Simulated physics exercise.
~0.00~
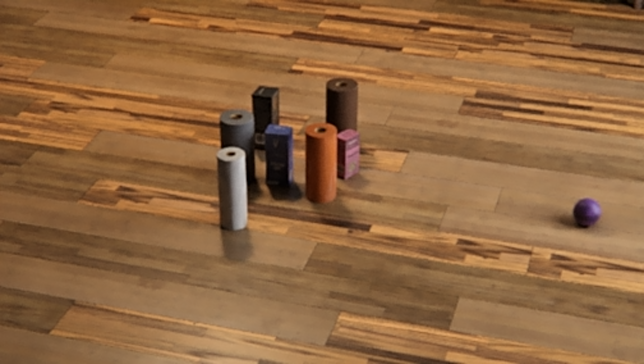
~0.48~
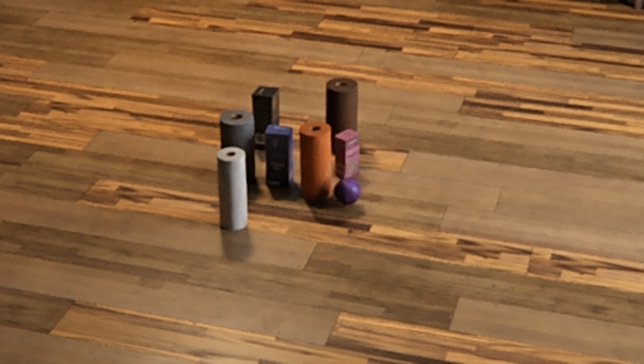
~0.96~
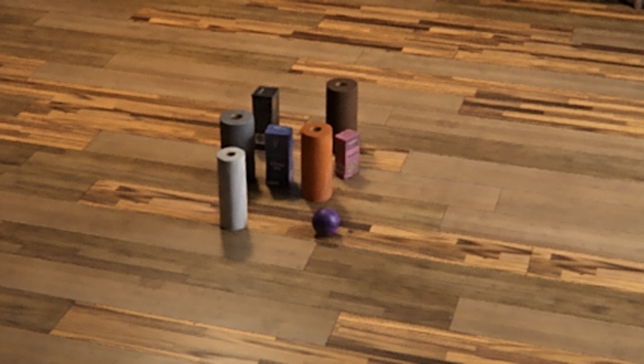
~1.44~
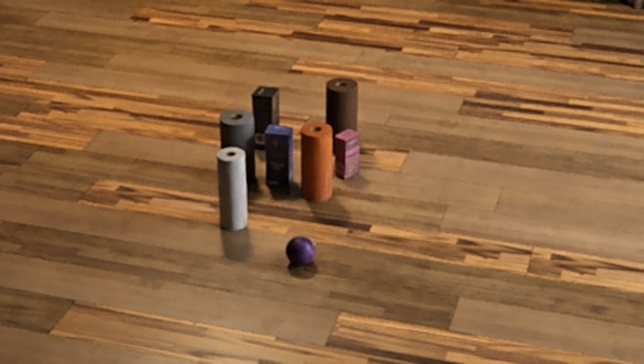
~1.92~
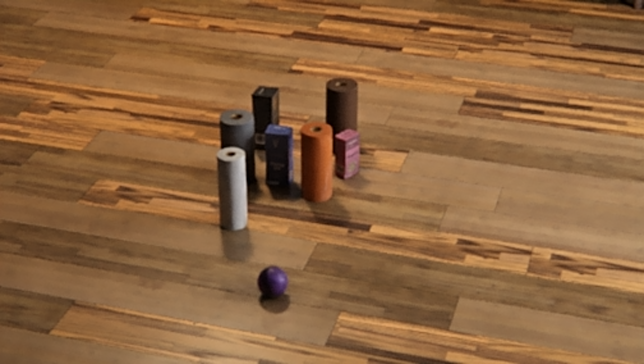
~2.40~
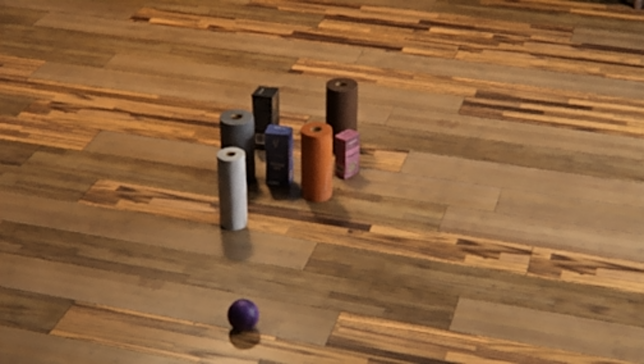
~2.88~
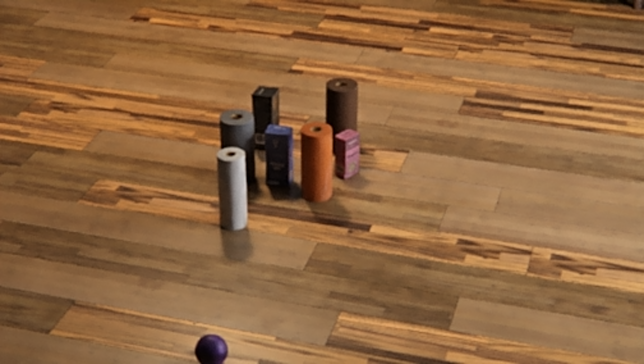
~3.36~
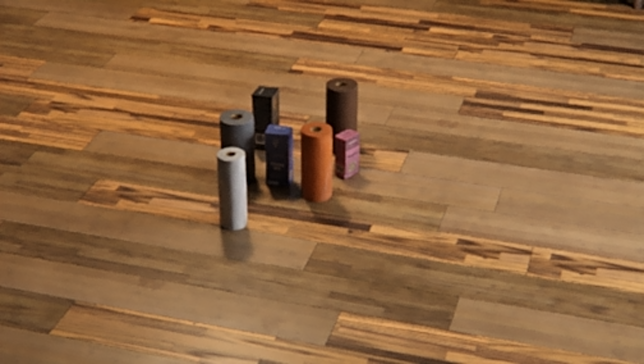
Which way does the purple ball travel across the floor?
The purple ball moves left, first towards the group of rolls and cartons, and then on to the left and towards the viewer until it leaves at the bottom edge.
A level floor of mixed brown wooden planks is seen from above at an angle by a still camera. Left of centre stand a white roll in front, a grey roll, a black carton, a blue carton, an orange roll, a pink carton and a brown roll at the back. A purple ball rolls left from the right side and reaches the orange roll, which shifts very slightly. The ball then turns off towards the viewer, still drifting left, and rolls out past the bottom edge. All the rolls and cartons remain upright.
